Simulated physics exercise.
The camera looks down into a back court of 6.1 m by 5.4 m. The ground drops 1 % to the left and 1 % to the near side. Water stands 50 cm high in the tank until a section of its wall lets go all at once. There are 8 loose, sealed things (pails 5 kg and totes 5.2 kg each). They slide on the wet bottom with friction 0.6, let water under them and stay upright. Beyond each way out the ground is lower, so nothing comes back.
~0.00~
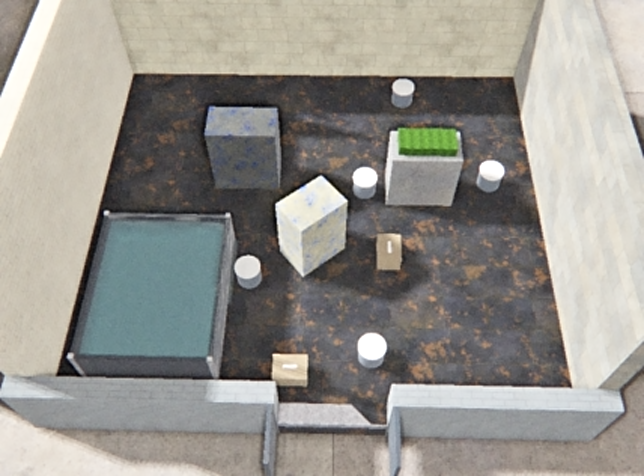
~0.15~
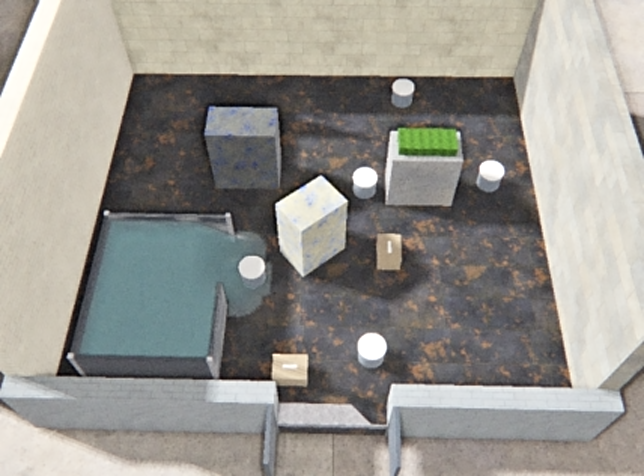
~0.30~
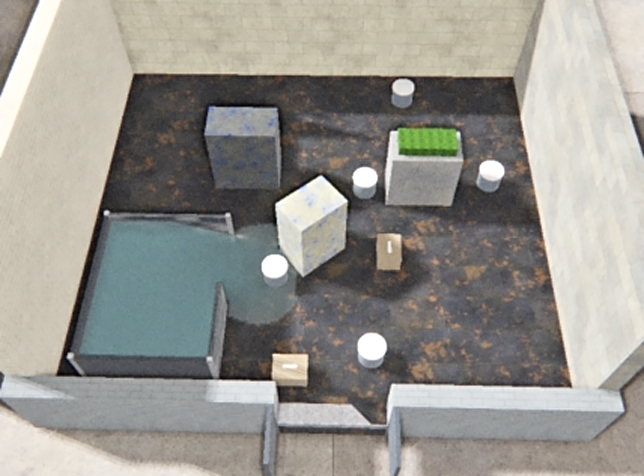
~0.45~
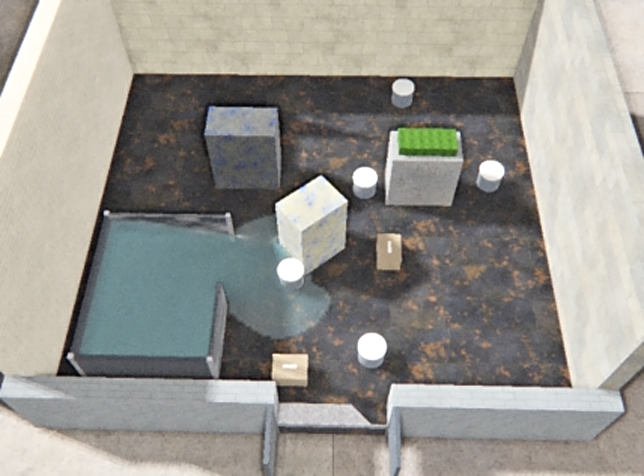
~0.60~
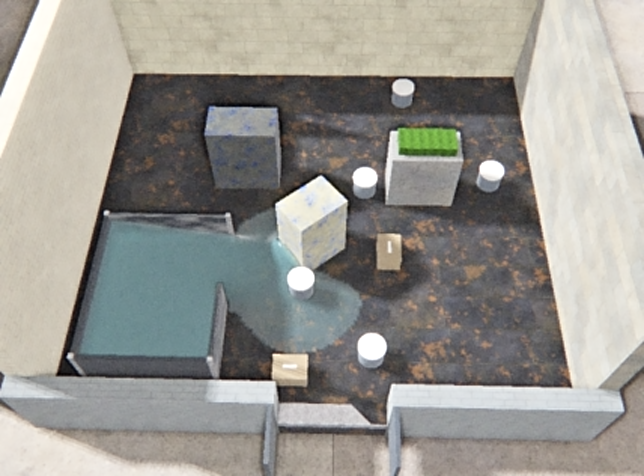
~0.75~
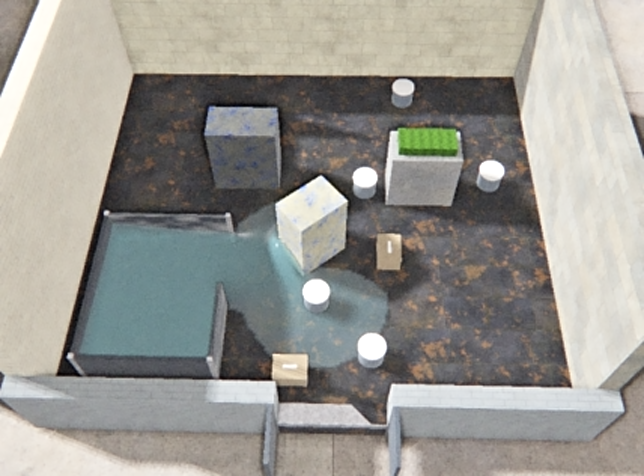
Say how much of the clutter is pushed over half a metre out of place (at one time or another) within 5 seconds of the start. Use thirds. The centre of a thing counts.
That comes to from one to two thirds.
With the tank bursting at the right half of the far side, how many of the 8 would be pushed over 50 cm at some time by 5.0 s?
Then 1.
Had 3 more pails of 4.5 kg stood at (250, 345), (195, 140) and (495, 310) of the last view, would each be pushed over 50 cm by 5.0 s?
In turn: Under, short of it, short of it.
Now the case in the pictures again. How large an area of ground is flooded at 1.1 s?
Roughly 8.0 m2.
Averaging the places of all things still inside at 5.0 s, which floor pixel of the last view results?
At about (424, 191).
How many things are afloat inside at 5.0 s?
At that moment 0.
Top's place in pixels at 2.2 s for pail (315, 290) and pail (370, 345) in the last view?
Near (499, 357) and (500, 383).
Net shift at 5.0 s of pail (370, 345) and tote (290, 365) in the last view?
In turn: 200 cm, washed out.
After 1.1 s 1 of 8 are over 50 cm from their spots; 1 afloat.
After 2.2 s 2 of 8 are over 50 cm from their spots; 1 afloat.
After 3.5 s 4 of 8 are over 50 cm from their spots; 2 afloat.
After 5.0 s 4 of 8 are over 50 cm from their spots, and 4 have been at some point; 0 afloat.
